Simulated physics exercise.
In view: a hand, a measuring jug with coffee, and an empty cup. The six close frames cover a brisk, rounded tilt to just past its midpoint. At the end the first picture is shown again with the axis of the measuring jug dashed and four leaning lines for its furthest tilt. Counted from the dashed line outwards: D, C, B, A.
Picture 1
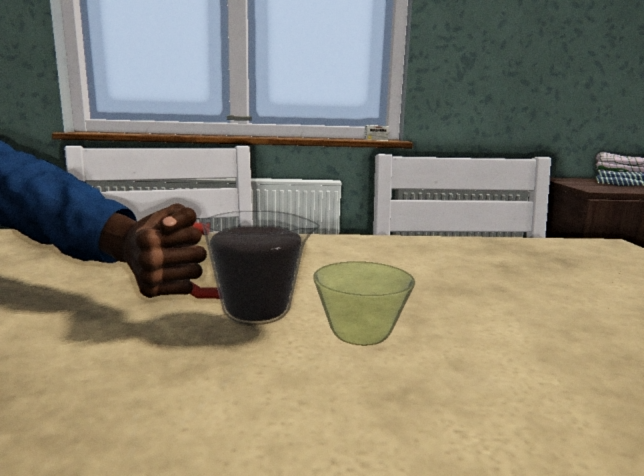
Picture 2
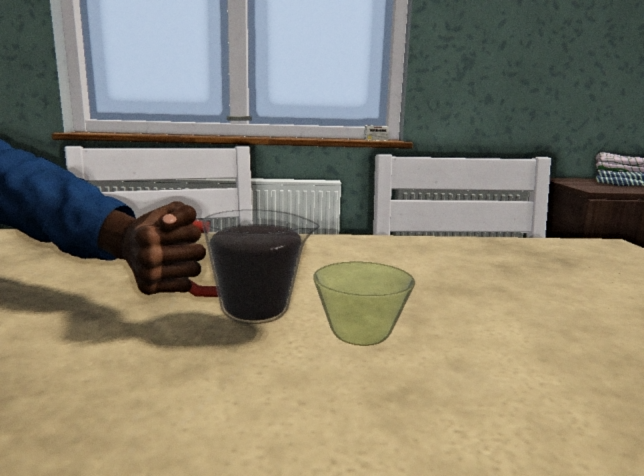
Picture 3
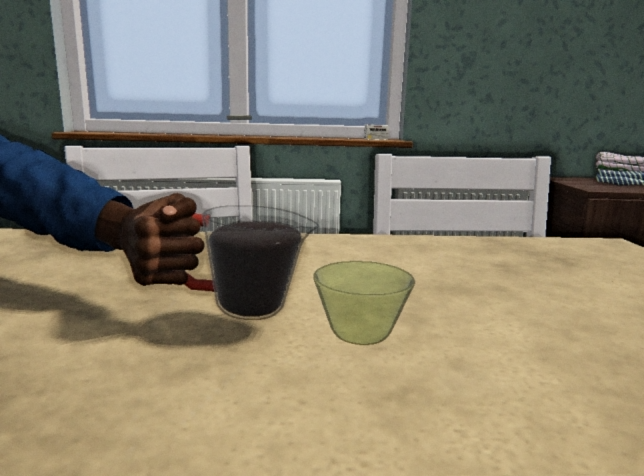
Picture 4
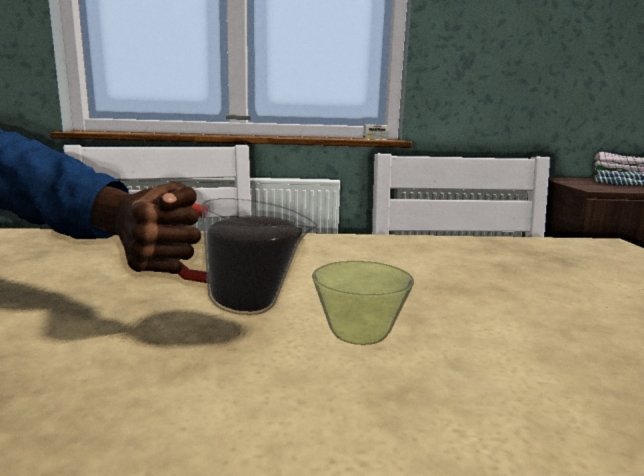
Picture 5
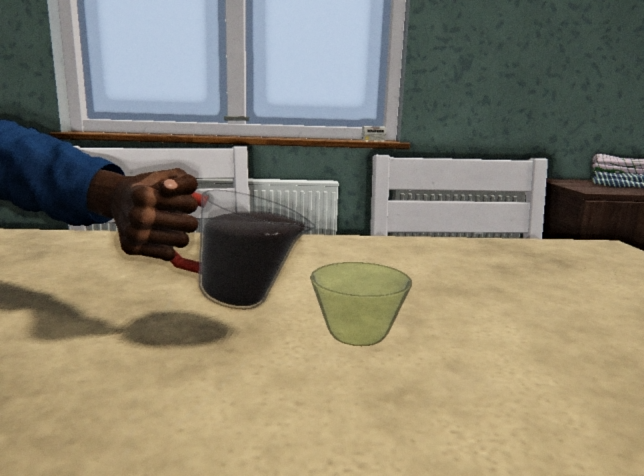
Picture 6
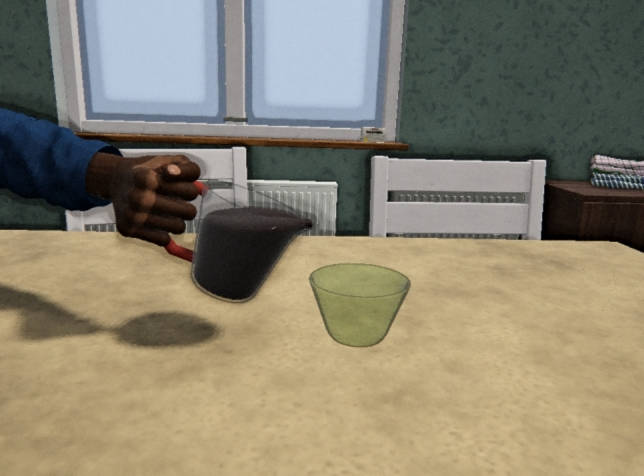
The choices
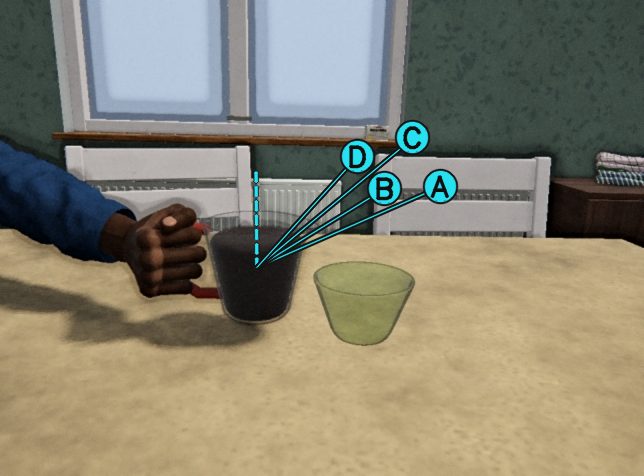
At a table, a hand lifts a jug of dark liquid and tilts it rightward.
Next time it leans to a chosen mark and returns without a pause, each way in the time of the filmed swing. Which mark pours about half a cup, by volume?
C.
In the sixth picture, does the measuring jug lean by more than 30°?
No, it does not.
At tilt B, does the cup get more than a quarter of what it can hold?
Yes.
On the marked copy, A at (425, 193); B at (369, 197); C at (400, 148); D at (346, 169).
With A, the cup ends with about 87 % of what it can hold; 3 % of the coffee is spilt.
With B, the cup ends with about 70 % of what it can hold.
With C, the cup ends with about 52 % of what it can hold.
With D, the cup ends with about 35 % of what it can hold.
